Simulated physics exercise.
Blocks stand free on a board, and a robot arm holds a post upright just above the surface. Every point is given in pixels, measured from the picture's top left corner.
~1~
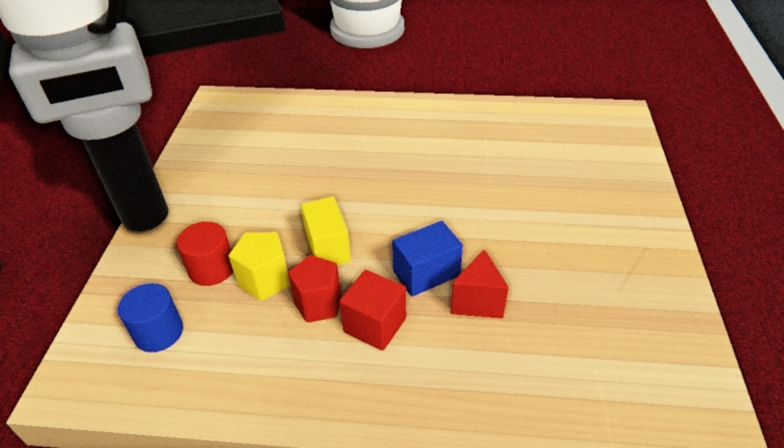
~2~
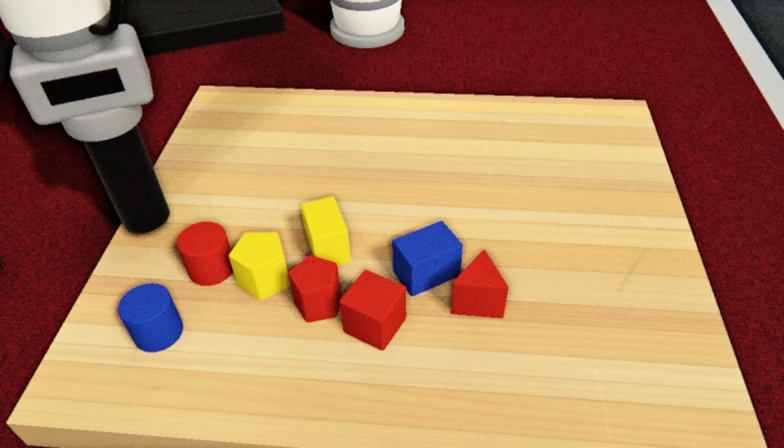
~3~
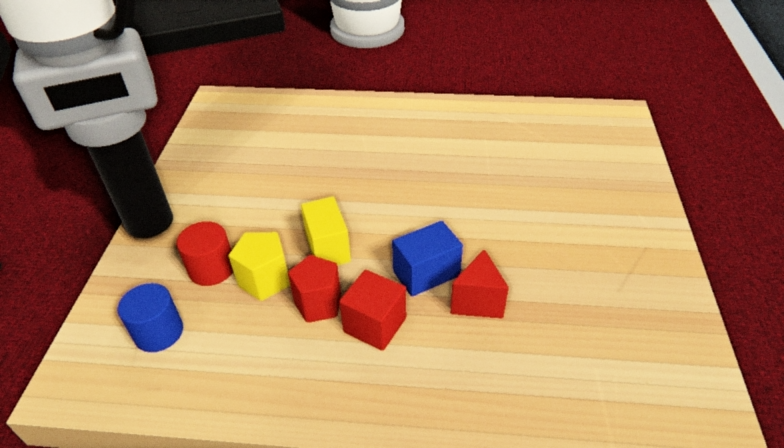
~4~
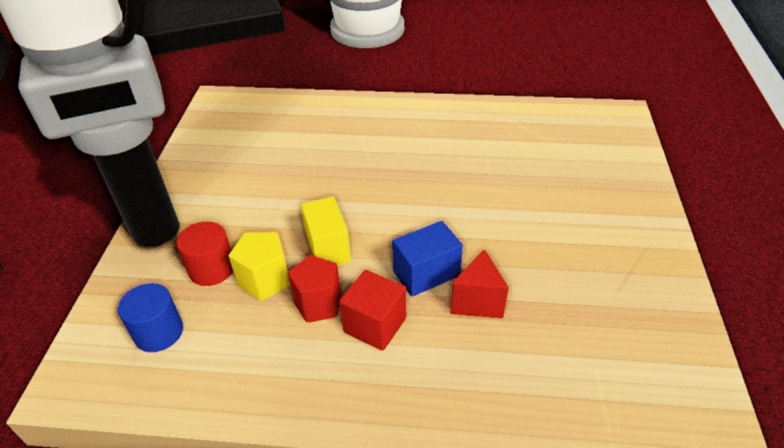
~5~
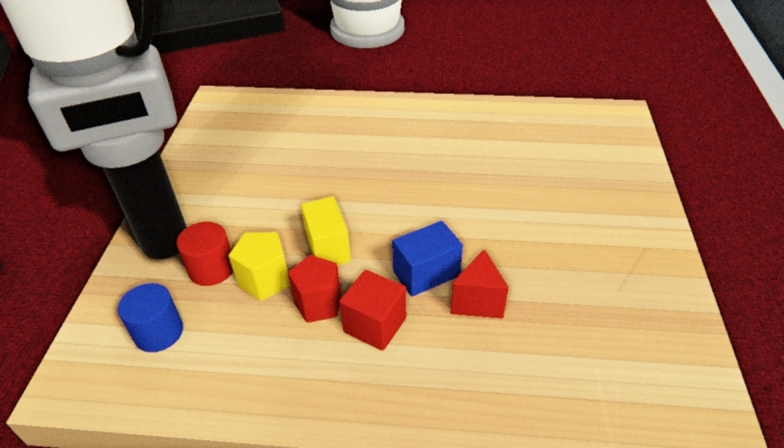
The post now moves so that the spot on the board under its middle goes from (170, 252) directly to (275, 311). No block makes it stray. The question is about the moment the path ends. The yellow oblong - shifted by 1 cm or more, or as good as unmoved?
It is shifted.
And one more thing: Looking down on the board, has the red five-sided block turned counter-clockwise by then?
In short: No.
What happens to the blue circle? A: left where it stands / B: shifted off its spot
Answer: A.
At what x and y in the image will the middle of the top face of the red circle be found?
Most likely (321, 281).
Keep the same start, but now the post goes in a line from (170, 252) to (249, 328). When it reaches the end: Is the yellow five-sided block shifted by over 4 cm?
In short: Yes.
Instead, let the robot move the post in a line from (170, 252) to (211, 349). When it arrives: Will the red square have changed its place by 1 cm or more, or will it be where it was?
The red square does not move.
On the path given first. One third of the way, post at (200, 262); red circle at (236, 253); yellow five-sided block at (285, 253), turned 15° anticlockwise; red five-sided block at (318, 274).
Two thirds of the way, post at (235, 281); red circle at (278, 266); yellow five-sided block at (328, 254), turned 25° anticlockwise; red five-sided block at (351, 288); yellow oblong at (333, 214), turned 30° anticlockwise.
At the end, post at (273, 301); blue circle in place; red circle at (321, 281); yellow five-sided block at (356, 251), turned 75° anticlockwise; red five-sided block at (371, 292), turned 20° clockwise; yellow oblong at (335, 213), turned 35° anticlockwise.
